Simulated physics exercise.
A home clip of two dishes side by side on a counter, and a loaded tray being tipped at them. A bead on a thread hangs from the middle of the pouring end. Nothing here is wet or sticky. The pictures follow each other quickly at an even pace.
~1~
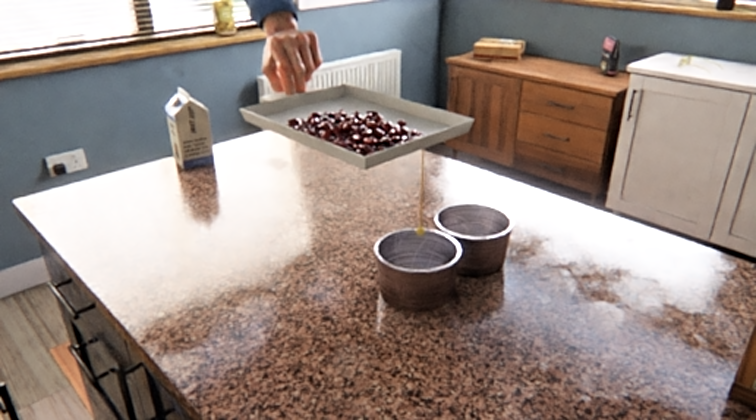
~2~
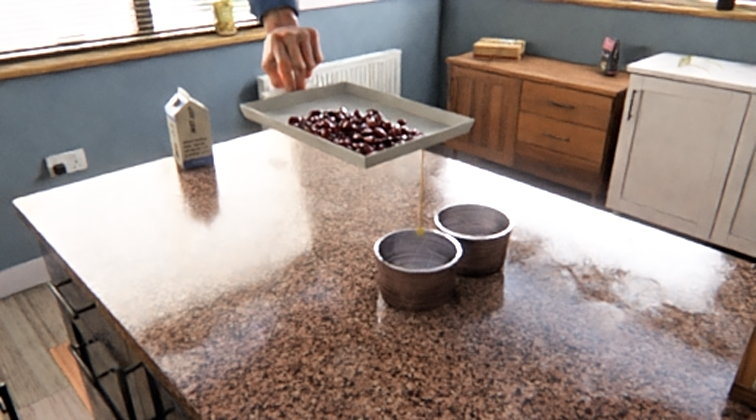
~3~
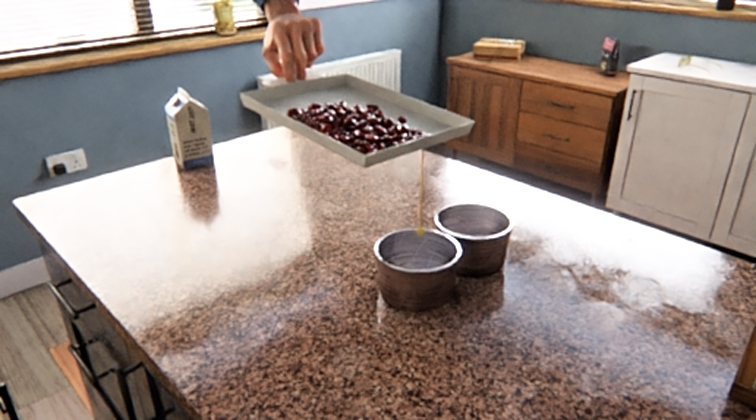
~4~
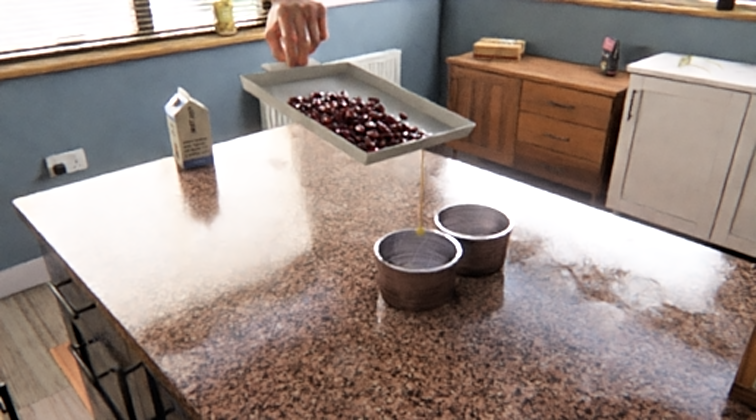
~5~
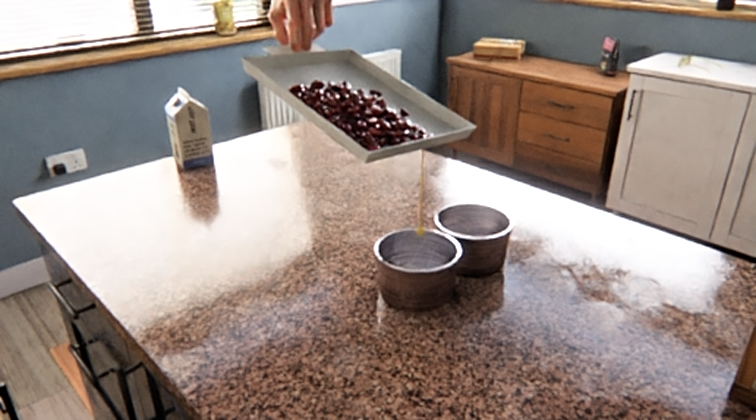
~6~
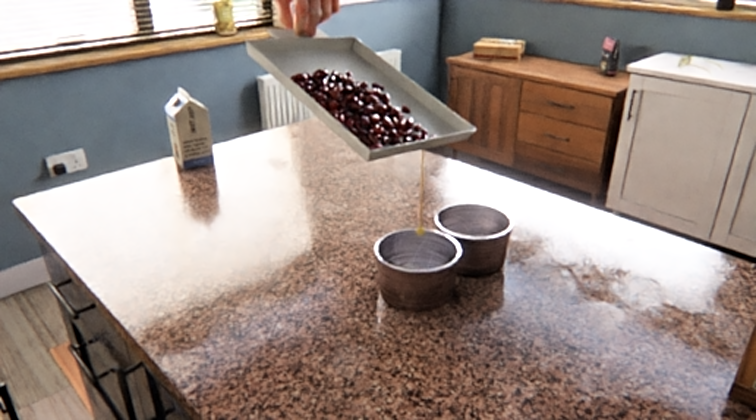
We see a hand holding a grey tray of dark red beans above two round metal dishes on a speckled counter, a thread hanging from its edge; the hand raises the far end, gradually tilting the tray toward the right.
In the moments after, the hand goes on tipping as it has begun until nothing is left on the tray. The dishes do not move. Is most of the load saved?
In the dishes lies over half of it.
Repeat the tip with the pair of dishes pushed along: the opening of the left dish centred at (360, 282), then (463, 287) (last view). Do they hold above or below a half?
One: The smaller part. Two: Not half.
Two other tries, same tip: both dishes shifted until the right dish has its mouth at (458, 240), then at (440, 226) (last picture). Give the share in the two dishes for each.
In turn 60 and 30 in a hundred.
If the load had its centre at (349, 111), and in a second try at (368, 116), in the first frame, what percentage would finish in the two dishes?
In turn 70 and 60 in a hundred.
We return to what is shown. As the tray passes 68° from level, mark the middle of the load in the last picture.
Around (432, 121).
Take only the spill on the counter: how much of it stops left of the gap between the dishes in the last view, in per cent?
About 10 per cent.
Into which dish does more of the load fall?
The winner is right.
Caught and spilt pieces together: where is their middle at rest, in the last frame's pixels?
Close to (477, 260).
Soon after the last picture, tray tipped steeply; nearly all on the tray; a stray few in the right dish; a small part in the air.
A little later, tray tipped past a quarter turn; a stray few on the tray; a small part in the left dish; about half in the right dish; about a quarter outside both; about a quarter in the air.
Later still, tray tipped past a quarter turn; a small part in the left dish; about two thirds in the right dish; about a third outside both.
At rest, tray tipped past a quarter turn; a small part in the left dish; about two thirds in the right dish; about a third outside both.
